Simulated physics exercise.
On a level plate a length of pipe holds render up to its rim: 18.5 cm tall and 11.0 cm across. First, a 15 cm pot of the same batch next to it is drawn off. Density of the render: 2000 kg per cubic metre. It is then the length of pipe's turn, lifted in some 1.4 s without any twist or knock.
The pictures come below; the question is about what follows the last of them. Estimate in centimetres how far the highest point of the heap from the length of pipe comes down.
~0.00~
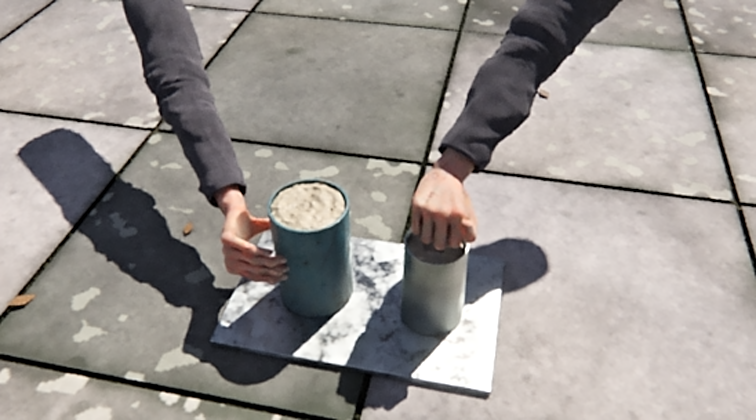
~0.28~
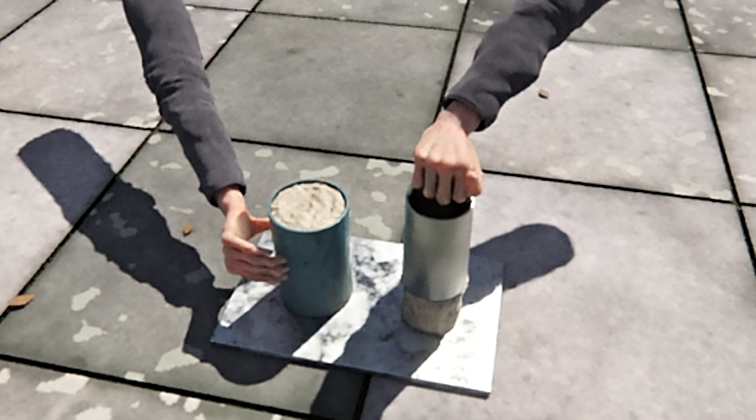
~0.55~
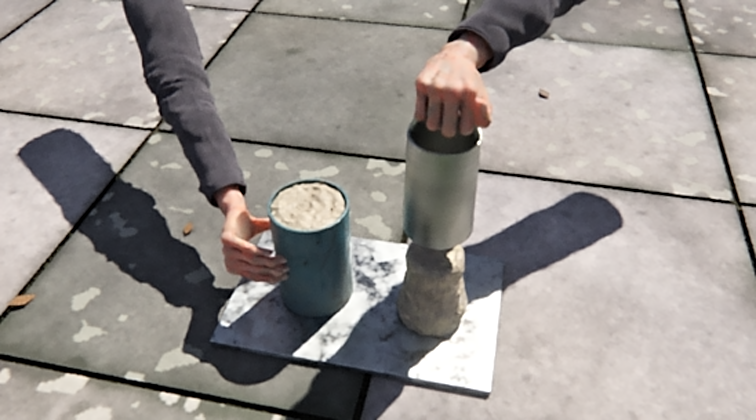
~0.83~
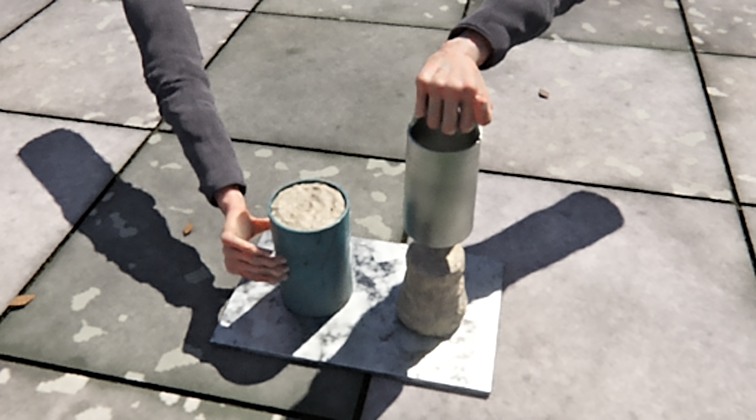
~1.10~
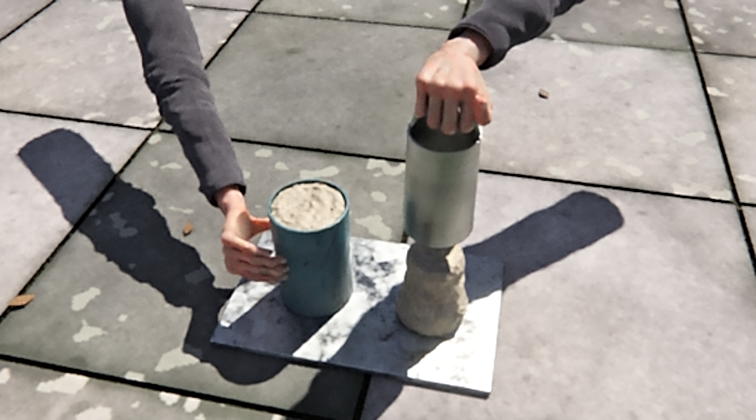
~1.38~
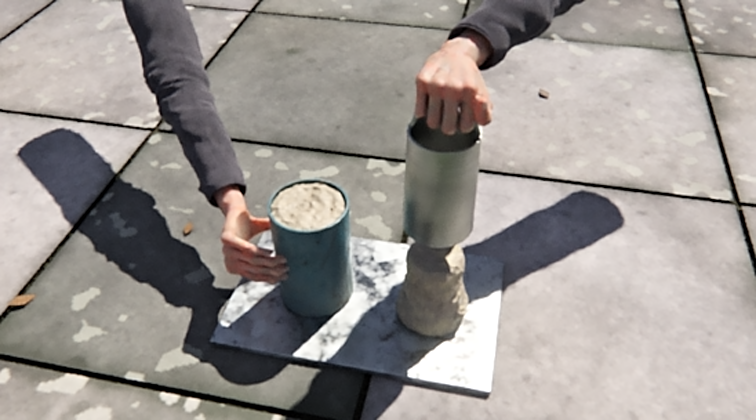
The highest point comes down roughly 4 centimetres.
After 1.7 s, the length of pipe is up 3.8 cm; the render has come down 0.0 cm to 18 cm and is 11 cm wide.
After 2.1 s, the length of pipe is up 12 cm; the render has come down 1.4 cm to 17 cm and is 12 cm wide.
After 2.4 s, the length of pipe is up 18 cm; the render has come down 3.9 cm to 15 cm and is 15 cm wide.
After 2.8 s, the length of pipe is clear; the render has come down 4.3 cm to 14 cm and is 15 cm wide.
After 3.4 s, at rest, the length of pipe is clear; the render has come down 4.4 cm to 14 cm and is 15 cm wide.
